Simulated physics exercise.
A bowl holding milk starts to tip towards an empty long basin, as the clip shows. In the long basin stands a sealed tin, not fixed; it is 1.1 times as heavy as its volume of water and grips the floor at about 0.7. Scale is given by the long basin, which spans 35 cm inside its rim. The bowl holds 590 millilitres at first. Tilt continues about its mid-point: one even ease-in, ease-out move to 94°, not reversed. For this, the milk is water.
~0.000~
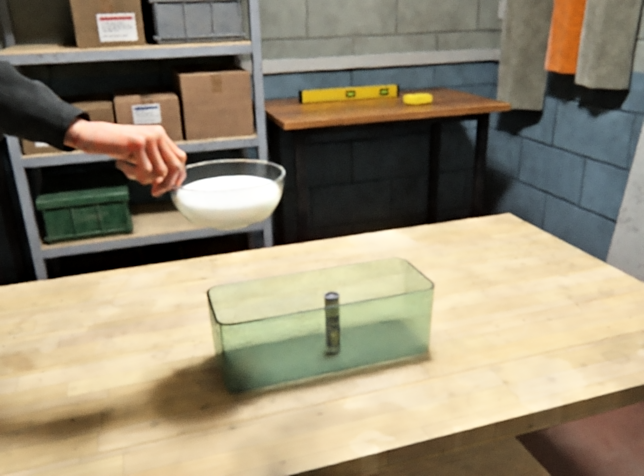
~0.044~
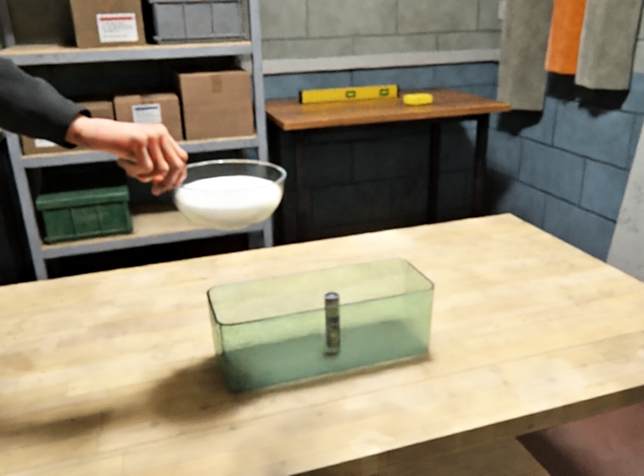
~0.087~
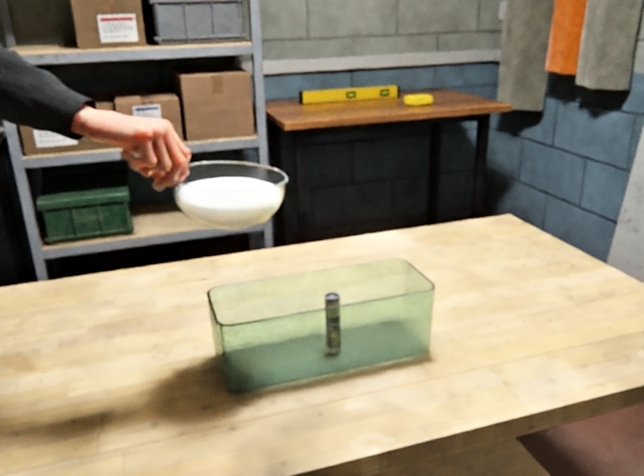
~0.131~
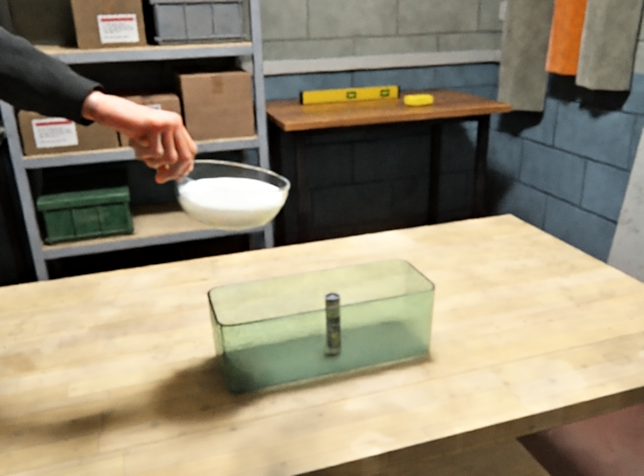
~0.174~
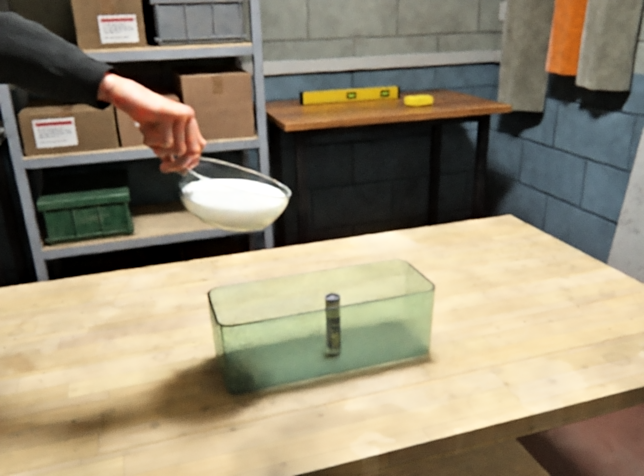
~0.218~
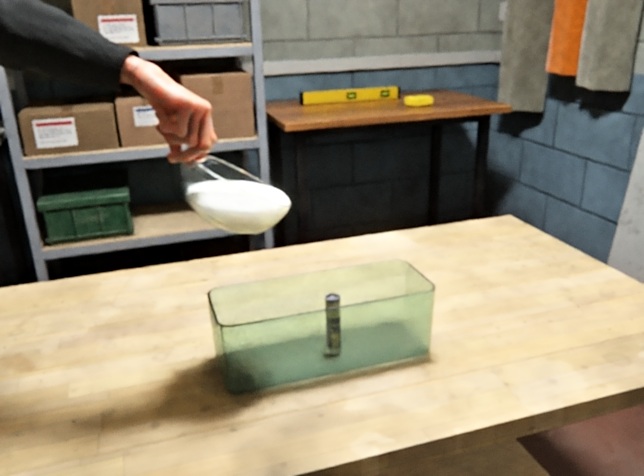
A hand holding a glass bowl of milk tilts it gradually to the right above a clear green basin containing a small tin.
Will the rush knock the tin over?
It won't make it through.
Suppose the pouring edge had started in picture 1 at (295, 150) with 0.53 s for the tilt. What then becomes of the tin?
It does not tip.
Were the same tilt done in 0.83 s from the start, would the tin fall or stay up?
Result: Tin tipped over.
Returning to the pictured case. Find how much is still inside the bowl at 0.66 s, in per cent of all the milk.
Around 2 in a hundred is still there.
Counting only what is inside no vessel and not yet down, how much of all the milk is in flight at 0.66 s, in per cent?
6 per cent or so.
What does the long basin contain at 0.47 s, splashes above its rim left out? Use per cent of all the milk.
The basin holds roughly 24 in a hundred parts at that moment.
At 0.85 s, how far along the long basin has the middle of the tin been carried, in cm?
Near 5 cm of travel.
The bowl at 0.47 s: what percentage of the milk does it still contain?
Close to 16 percent of the liquid remains at that time.
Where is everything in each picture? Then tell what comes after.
In the first picture, tilt 0°; pouring edge (282, 170); surface from (174, 196) to (278, 184); the long basin's rim runs from (212, 307) to (419, 272); the tin's top is at (332, 298).
In the second picture, tilt 1°; pouring edge (283, 172); surface from (174, 195) to (278, 185).
In the third picture, tilt 6°; pouring edge (285, 176); surface from (175, 194) to (279, 186).
In the fourth picture, tilt 12°; pouring edge (287, 182); surface from (178, 192) to (281, 189).
In the fifth picture, tilt 21°; pouring edge (288, 191); surface from (181, 191) to (283, 191).
In the sixth picture, tilt 31°; pouring edge (287, 202); surface from (184, 192) to (282, 193); 1 per cent is over the edge.
After 0.47 s the tilt is 88° and 16 per cent is still to pour; the tin stands where it began.
After 0.66 s the tilt is 94° and 2 per cent is still to pour; the tin stands 2 cm from where it began.
After 0.85 s the tilt is 94° and 0 per cent is still to pour; the tin leans 41°.
After 1.06 s the tilt is 94° and 0 per cent is still to pour; the tin lies on its side.
In the end the tin lies on its side.
